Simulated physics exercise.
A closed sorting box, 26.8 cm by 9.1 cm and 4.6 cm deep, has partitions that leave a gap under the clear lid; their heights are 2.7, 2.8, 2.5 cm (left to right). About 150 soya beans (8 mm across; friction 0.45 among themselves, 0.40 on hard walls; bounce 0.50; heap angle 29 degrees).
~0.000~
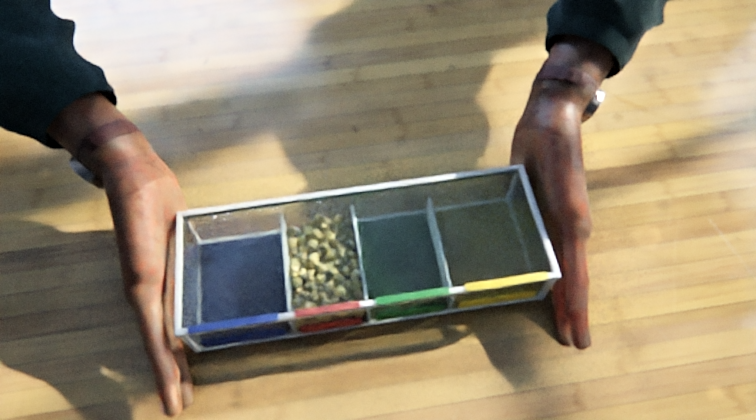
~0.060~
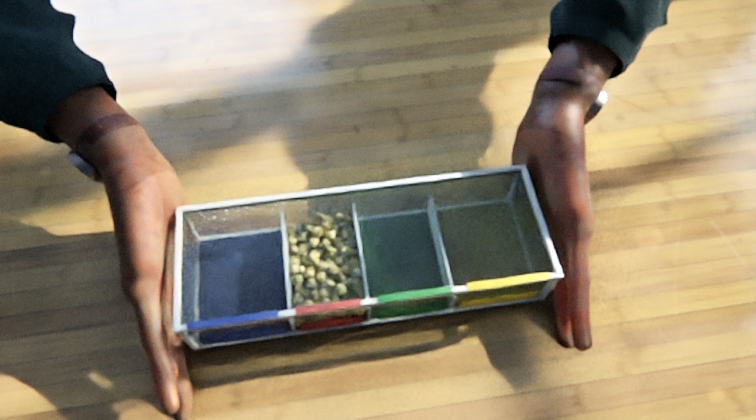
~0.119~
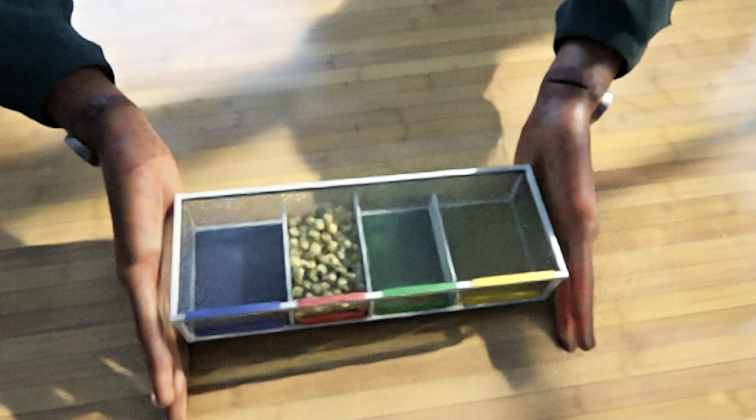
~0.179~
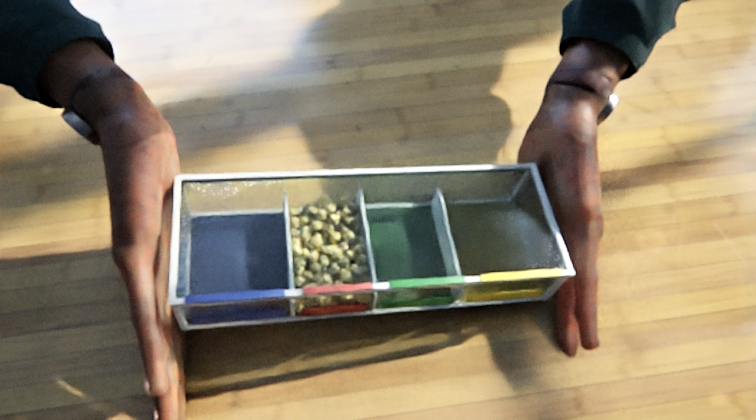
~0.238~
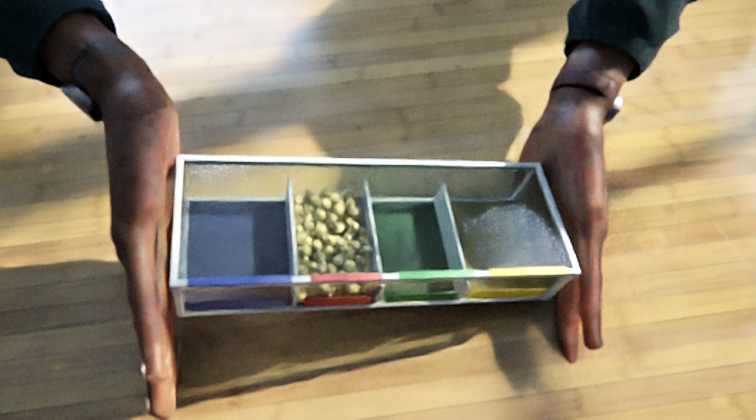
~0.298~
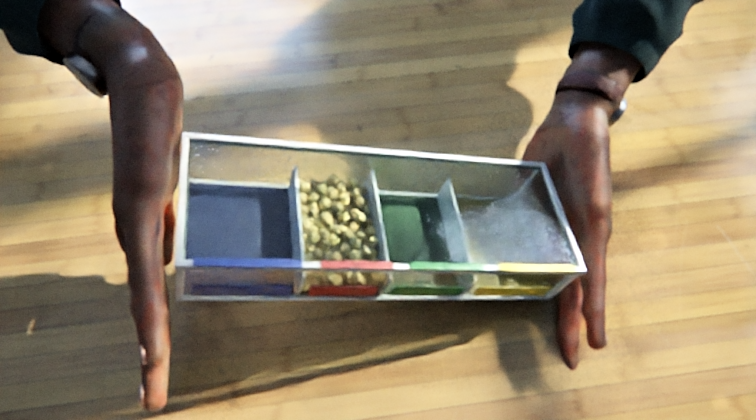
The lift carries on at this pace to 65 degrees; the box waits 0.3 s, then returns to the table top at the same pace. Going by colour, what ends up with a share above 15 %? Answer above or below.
Red: Above, blue: Below, green: Below, yellow: Below.
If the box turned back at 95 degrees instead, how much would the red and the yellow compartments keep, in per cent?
In that case red 45; yellow 55.
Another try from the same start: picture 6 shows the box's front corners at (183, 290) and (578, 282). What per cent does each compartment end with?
Red 85, blue 0, green 15, yellow 0.
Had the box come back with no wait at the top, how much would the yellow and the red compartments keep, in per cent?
Then: Yellow 5; red 85.
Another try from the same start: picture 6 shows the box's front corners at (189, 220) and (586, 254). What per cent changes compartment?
It would be near 25 per cent.
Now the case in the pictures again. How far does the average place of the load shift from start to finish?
About 2.5 cm.
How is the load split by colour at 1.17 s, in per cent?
Red 90, blue 0, green 5, yellow 5.
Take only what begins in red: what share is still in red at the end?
Roughly 90 per cent.
After 1.17 s, tilt 65 degrees; red 90 %, green 5 %, yellow 5 %.
After 1.75 s, tilt 33 degrees; red 85 %, green 5 %, yellow 10 %.
After 2.39 s, tilt 0 degrees; red 85 %, green 5 %, yellow 10 %.
At rest (2.7 s), red 85 %, blue 0 %, green 5 %, yellow 10 %.
